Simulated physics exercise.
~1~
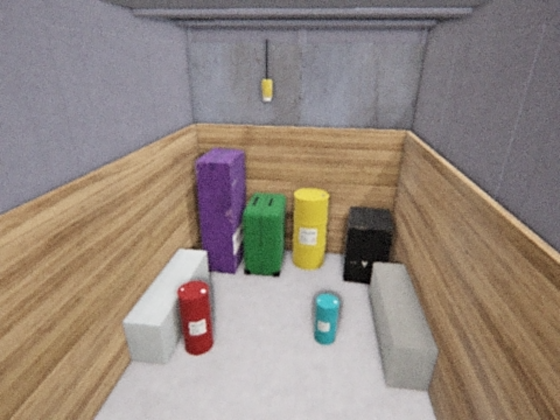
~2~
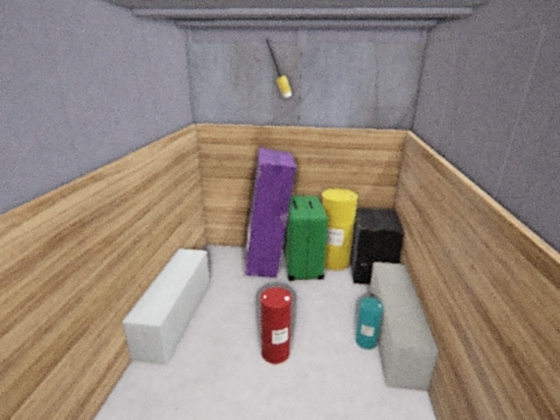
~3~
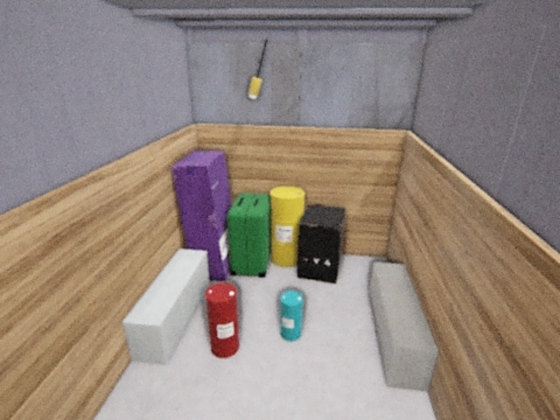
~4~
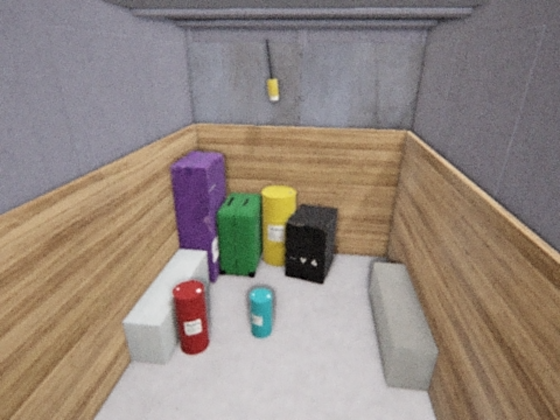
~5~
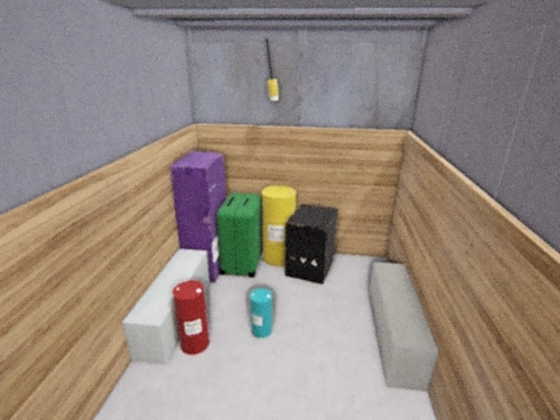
A tall purple box, a green case, a yellow drum and a black box stand along the back of a wood-panelled load bay, seen from behind, facing forwards. A red canister and a smaller turquoise one stand nearer, between pale blocks at the side walls, beneath a hanging lamp. First the loose items shift right, the purple box leaning and the lamp swinging. Then they all slide back left, the purple box upright again. The canisters and black box move slightly further left. Finally everything stands still and upright, most of it left of where it began.
